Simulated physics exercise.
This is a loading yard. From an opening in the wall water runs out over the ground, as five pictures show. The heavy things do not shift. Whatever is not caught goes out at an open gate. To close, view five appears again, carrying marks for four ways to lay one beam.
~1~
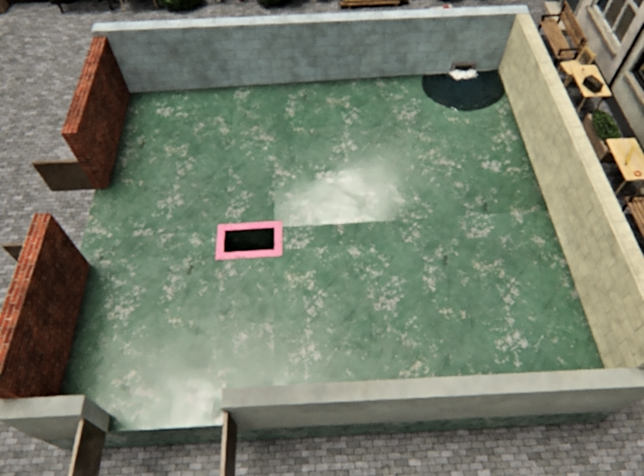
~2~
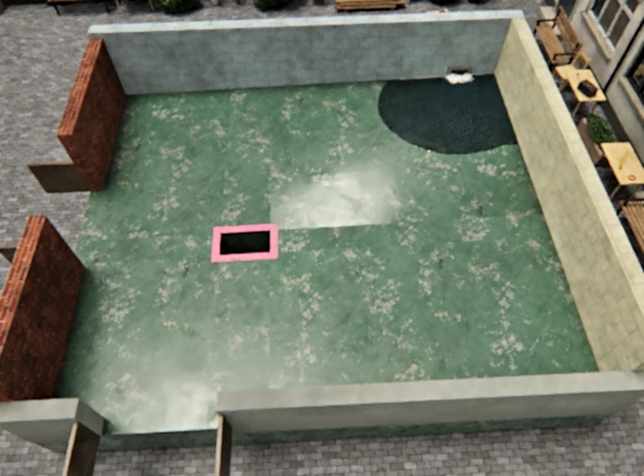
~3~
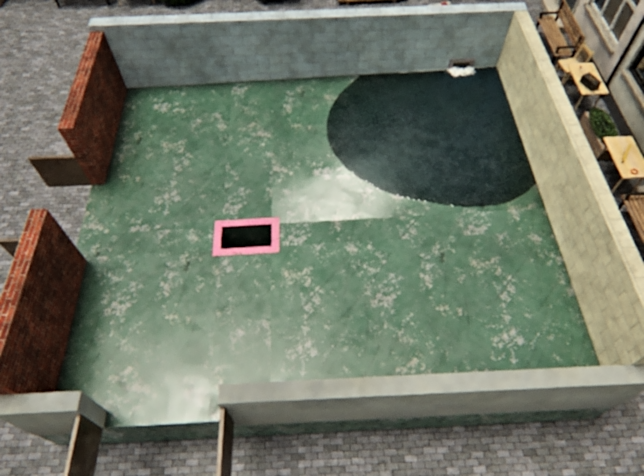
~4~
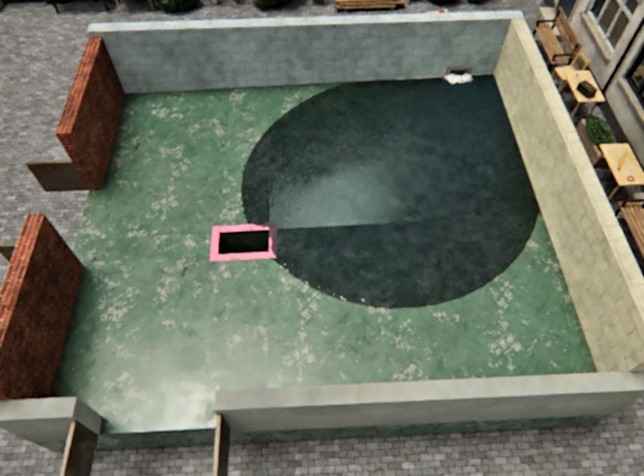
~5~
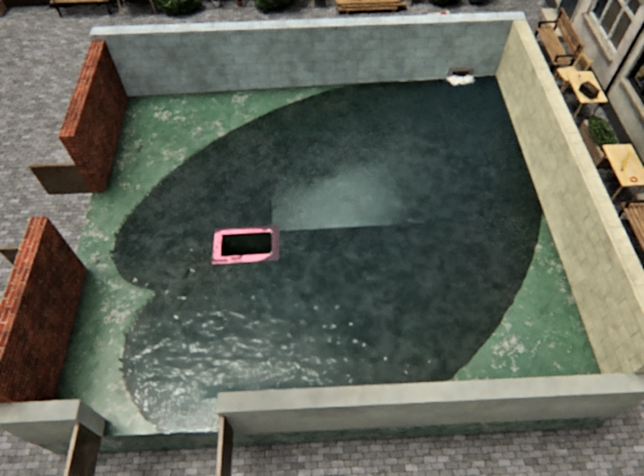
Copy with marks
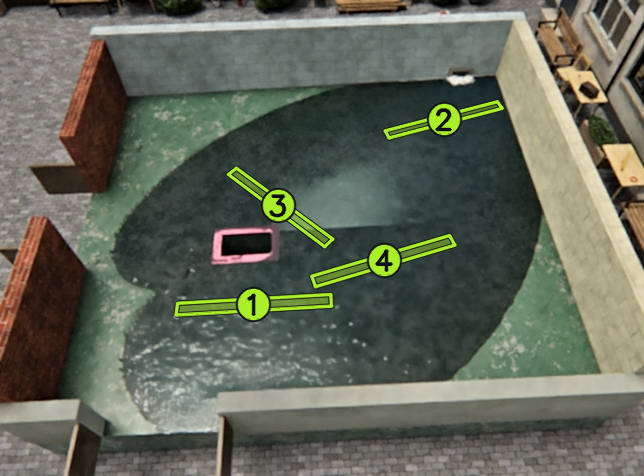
In a walled loading yard with a green, pale-flecked floor, a small dark wet patch lies below an outfall in the far right corner. It spreads in a widening curve across the floor toward the pink-edged gully, then surrounds it, water entering the gully as the wet area extends to the near wall.
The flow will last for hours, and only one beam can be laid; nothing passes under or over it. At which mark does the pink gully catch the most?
The answer is spot 4.
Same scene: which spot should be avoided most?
Spot 3.
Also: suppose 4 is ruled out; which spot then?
Here it is spot 1.
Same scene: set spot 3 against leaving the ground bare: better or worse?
Worse.
On the marked copy, 1 from (176, 309) to (331, 300); 2 from (387, 134) to (499, 105); 3 from (232, 171) to (328, 242); 4 from (313, 281) to (452, 240).
With 1, about 20 % of the stream goes into the pink gully, about 80 % out by the gates.
With 2, about 10 % of the stream goes into the pink gully, about 89 % out by the gates.
With 3, next to none of the stream goes into the pink gully, about 100 % out by the gates.
With 4, about 30 % of the stream goes into the pink gully, about 70 % out by the gates.
